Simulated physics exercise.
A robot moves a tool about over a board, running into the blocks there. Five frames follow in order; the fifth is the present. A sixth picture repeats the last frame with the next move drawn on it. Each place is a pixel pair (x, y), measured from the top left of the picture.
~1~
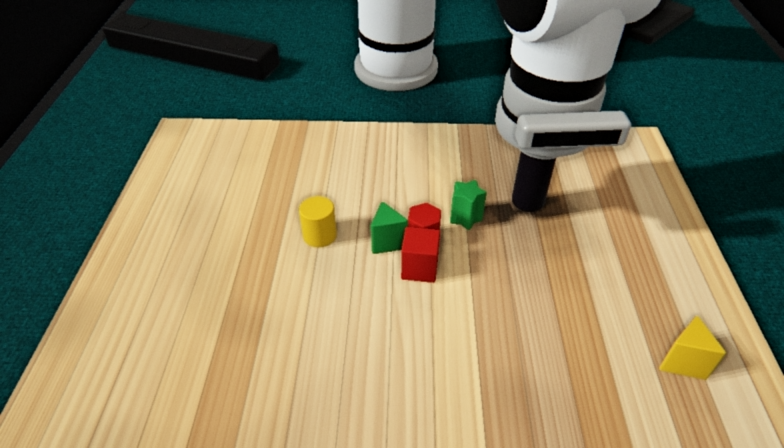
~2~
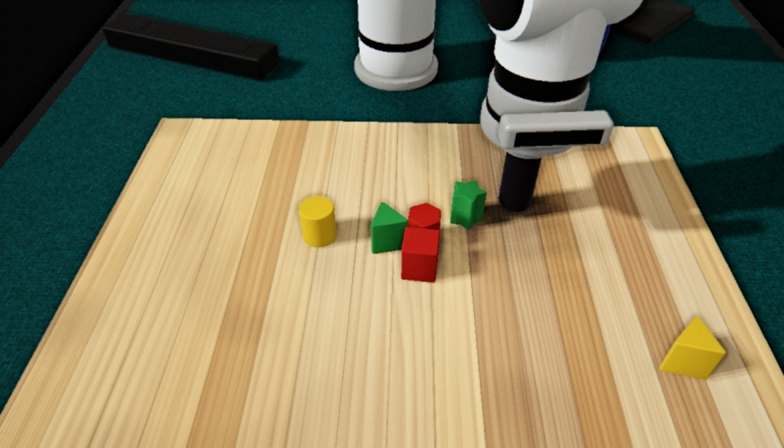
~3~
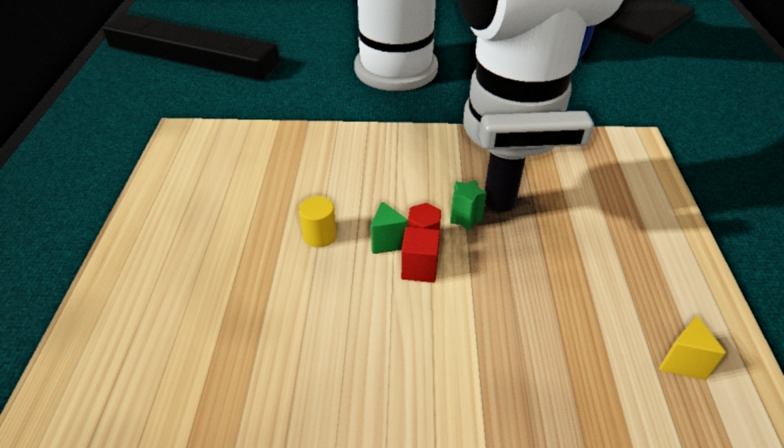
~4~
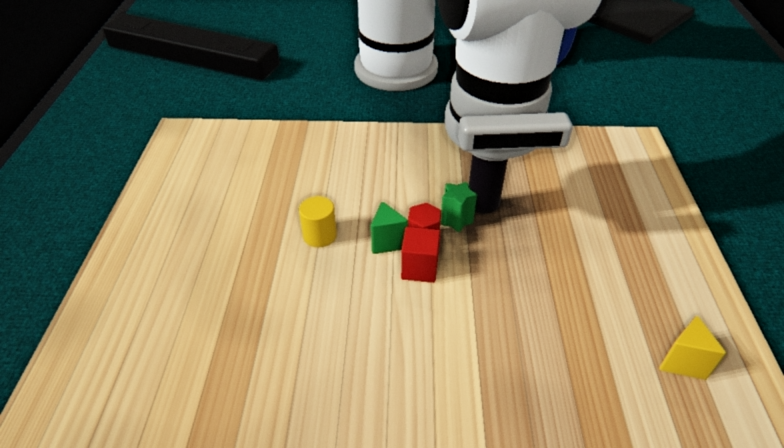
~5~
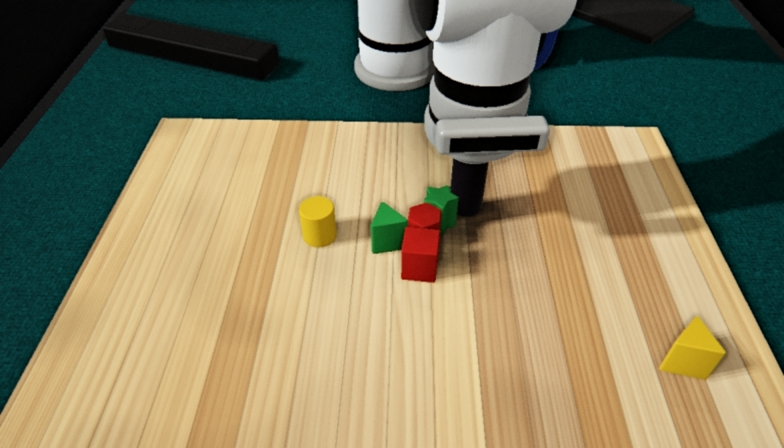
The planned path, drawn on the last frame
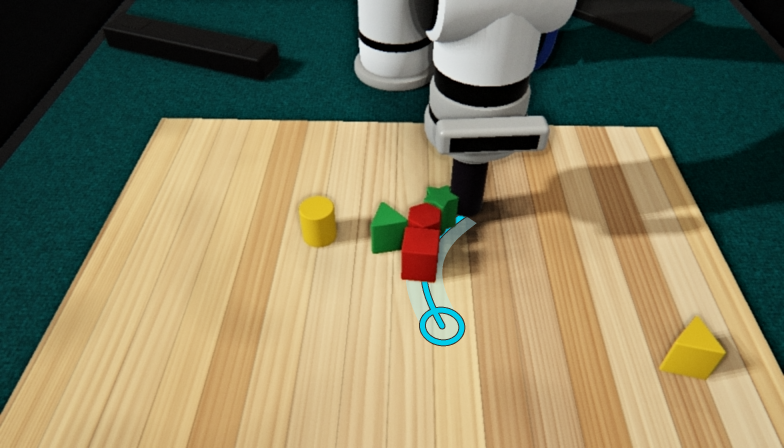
A white robot arm holding a dark upright tool slides left across a striped wooden board on a green surface, seen from a fixed, raised view. A yellow cylinder sits left of a green triangular block, a red hexagonal block and a red cube, with a green star-shaped block beside them and a yellow block at lower right. The tool nears the star, then pushes it left against the cluster, while the others stay still.
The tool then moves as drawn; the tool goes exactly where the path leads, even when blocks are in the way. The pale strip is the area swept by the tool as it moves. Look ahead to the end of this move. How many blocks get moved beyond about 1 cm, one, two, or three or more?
Looking at the path, I think three or more of the blocks end up more than 1 cm away.
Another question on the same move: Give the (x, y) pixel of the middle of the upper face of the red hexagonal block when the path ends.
About (363, 245).
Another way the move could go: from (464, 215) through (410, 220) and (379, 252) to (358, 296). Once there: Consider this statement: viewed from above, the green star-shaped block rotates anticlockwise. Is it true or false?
The statement is incorrect.
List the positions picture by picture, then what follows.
In the first picture, tip of the tool at (528, 202), middles of tops, green triangular piece at (387, 215), red square at (421, 240), red hexagonal block at (425, 214), green star-shaped block at (469, 189).
In the second picture, tool at (514, 202), nothing pushed.
In the third picture, tool at (499, 202), nothing pushed.
In the fourth picture, tool at (483, 204), green star-shaped block at (459, 191).
In the fifth picture, tool at (465, 207), green triangular piece at (387, 215), red square at (421, 240), red hexagonal block at (425, 214), green star-shaped block at (441, 195).
The line goes from (464, 215) through (434, 242) and (425, 281) to (442, 326).
On the path given first. One third of the way, tool at (434, 235); green triangular piece at (364, 219), turned 85° clockwise; red square at (415, 254), turned 40° anticlockwise; red hexagonal block at (384, 235); green star-shaped block at (405, 218), turned 15° clockwise.
Two thirds of the way, tool at (425, 274); green triangular piece at (363, 219), turned 95° clockwise; red square at (407, 284), turned 30° anticlockwise; red hexagonal block at (363, 245), turned 40° clockwise; green star-shaped block at (394, 235), turned 45° clockwise.
At the end, tool at (443, 318); green triangular piece at (363, 219), turned 95° clockwise; red square at (401, 310), turned 35° clockwise; red hexagonal block at (363, 245), turned 40° clockwise; green star-shaped block at (394, 235), turned 45° clockwise.
